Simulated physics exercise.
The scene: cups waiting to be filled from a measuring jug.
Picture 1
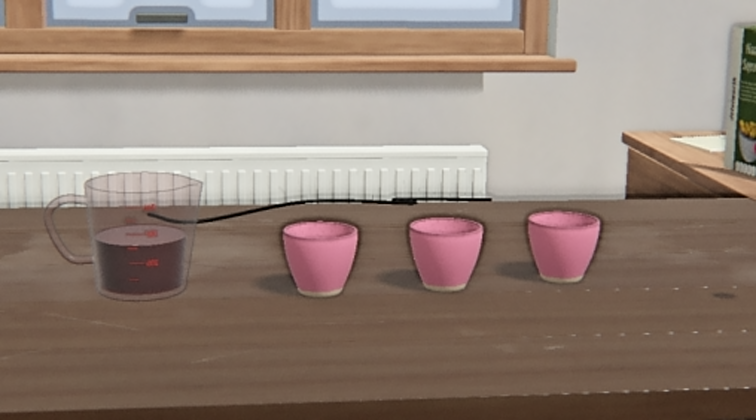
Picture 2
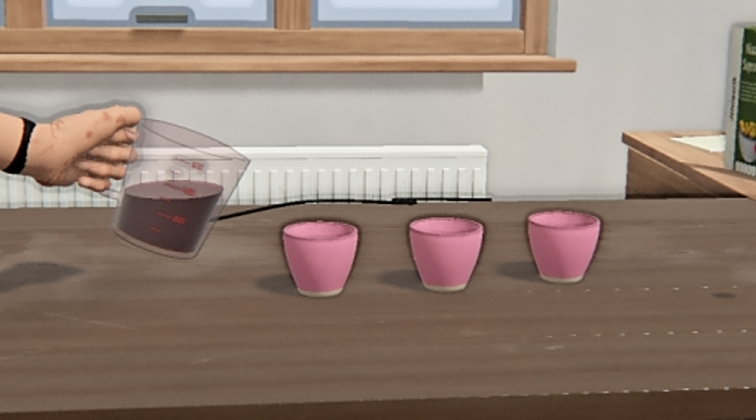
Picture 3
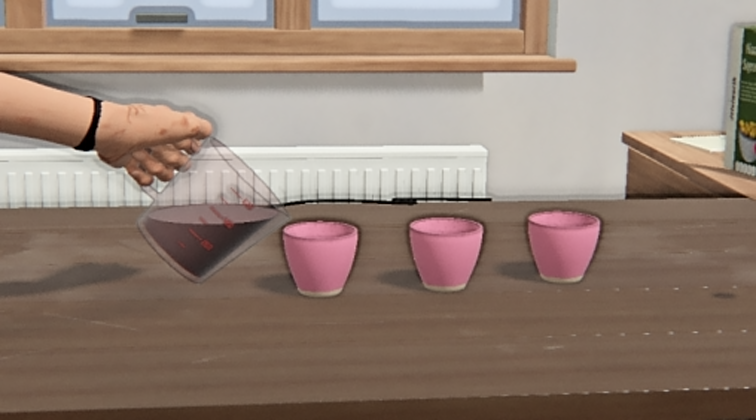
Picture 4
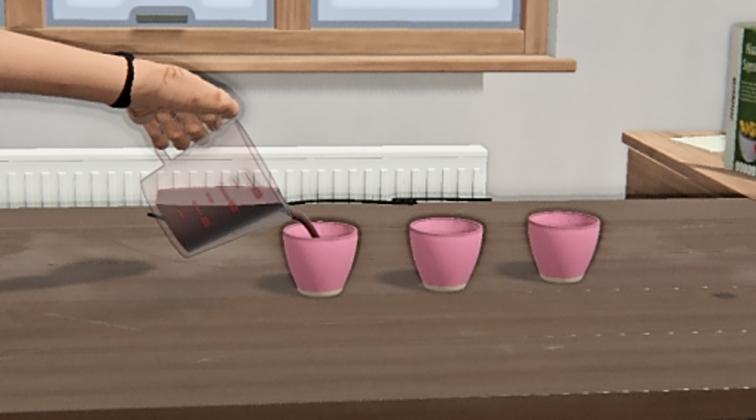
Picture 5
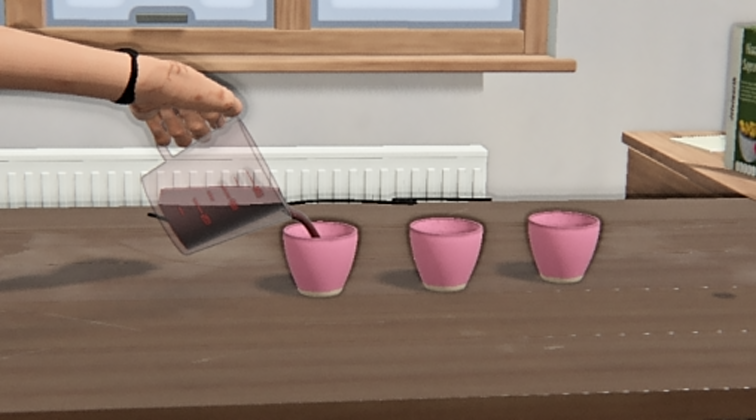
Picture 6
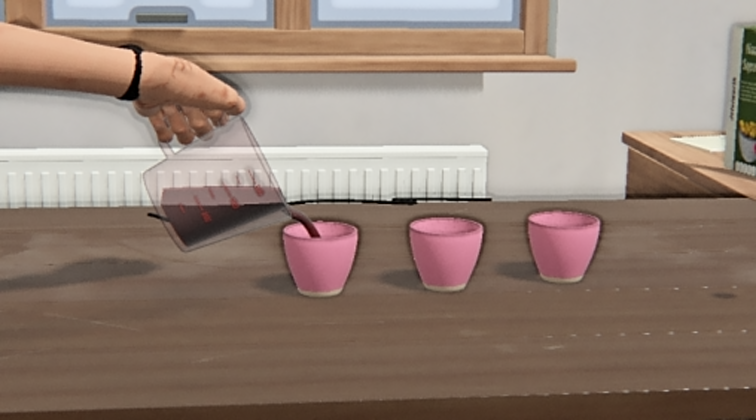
A hand lifting a clear measuring jug of dark liquid, tilting it and pouring into the left of three pink cups.
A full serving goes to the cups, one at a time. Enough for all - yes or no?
No.
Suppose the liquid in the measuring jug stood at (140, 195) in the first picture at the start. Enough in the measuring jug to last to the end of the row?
Sufficient.
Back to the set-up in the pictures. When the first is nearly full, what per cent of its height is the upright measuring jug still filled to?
Level: Approx. 25 %.
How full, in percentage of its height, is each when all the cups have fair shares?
Level per vessel: Roughly 70 in a hundred.
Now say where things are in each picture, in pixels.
The first frame shows all stand on the top; measuring jug (141, 233) about half full; three cups, the last at (563, 246).
The second frame shows the hand lifts the measuring jug; measuring jug (174, 188) tipped 20° with all of its load; the first is empty.
In the third frame, the measuring jug is brought over; measuring jug (210, 211) tipped 45° with all of its load; three cups, the last at (563, 246).
In the fourth frame, a stream runs into the first cup; measuring jug (216, 190) tipped 60° with nearly all of its load; the first is about a quarter full.
In the fifth frame, a stream runs into the first cup; measuring jug (217, 188) tipped 60° with nearly all of its load; three cups, the last at (563, 246).
In the sixth frame, a stream runs into the first cup; measuring jug (217, 186) tipped 65° with about three quarters of its load; the first is about half full.
Soon after, the first is about three quarters full.
Later, the first is done and the measuring jug has about half of its load.
In the end, the measuring jug is empty with two filled and the next at a little of a serving.
